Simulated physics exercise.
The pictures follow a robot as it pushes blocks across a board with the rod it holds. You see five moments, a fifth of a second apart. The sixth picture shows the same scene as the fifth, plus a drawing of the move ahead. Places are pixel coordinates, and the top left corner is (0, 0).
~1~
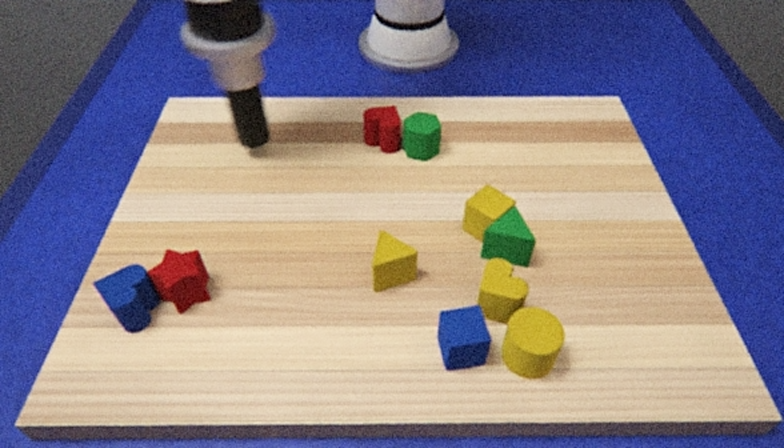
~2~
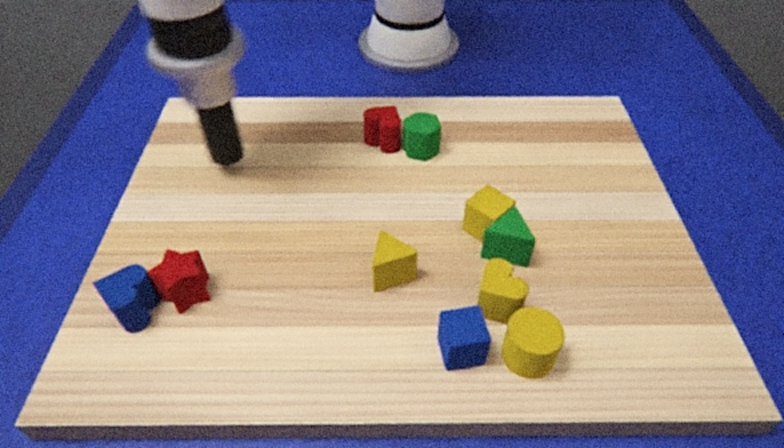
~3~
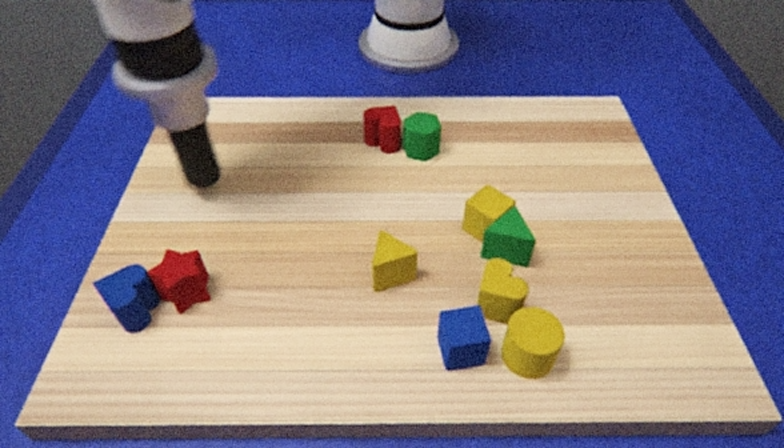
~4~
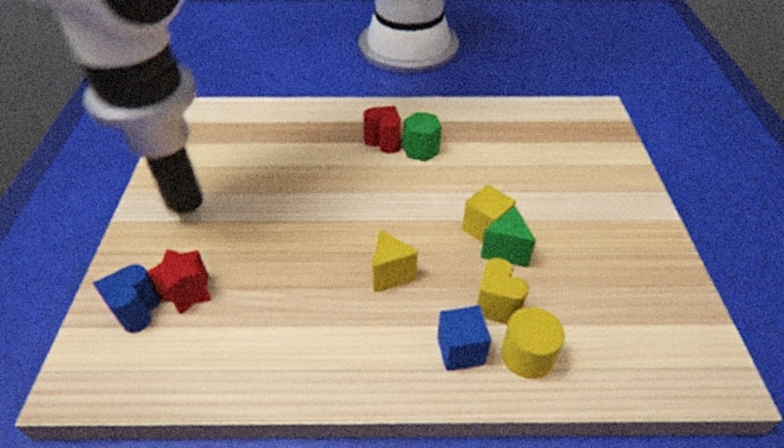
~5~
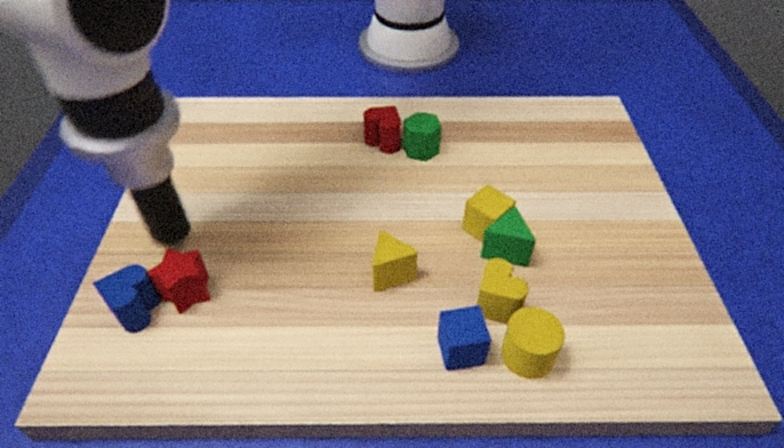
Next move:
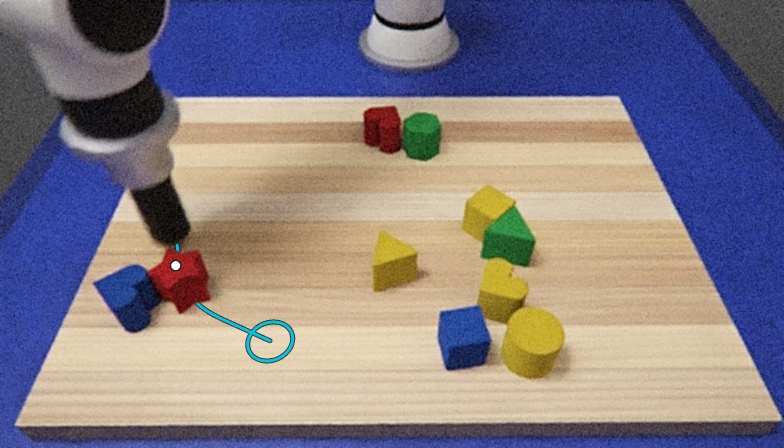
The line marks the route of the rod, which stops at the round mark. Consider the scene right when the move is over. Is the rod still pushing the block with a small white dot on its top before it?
No
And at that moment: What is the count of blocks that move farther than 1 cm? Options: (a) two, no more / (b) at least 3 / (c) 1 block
c.
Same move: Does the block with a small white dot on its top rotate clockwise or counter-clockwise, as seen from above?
Clockwise, looking down.
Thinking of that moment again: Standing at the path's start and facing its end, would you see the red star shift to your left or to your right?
Well, taking the path from its start to its end as straight ahead, the red star moves to the right.
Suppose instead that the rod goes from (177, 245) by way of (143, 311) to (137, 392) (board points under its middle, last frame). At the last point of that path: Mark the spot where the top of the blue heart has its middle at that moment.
At roughly (67, 362).
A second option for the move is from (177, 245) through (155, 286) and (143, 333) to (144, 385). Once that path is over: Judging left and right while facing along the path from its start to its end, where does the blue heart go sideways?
So, looking from the first point of the path to the last, the blue heart moves rightwards.
Drawn move, from (177, 245) via (185, 286) and (219, 318), ending at (270, 341); the dot is on the red star.
On the path given first. One third of the way, rod at (179, 273); red star at (184, 289), turned 25° anticlockwise.
Two thirds of the way, rod at (215, 306); red star at (205, 328).
At the end, rod at (267, 329); blue heart still; red star at (215, 342), turned 35° clockwise.
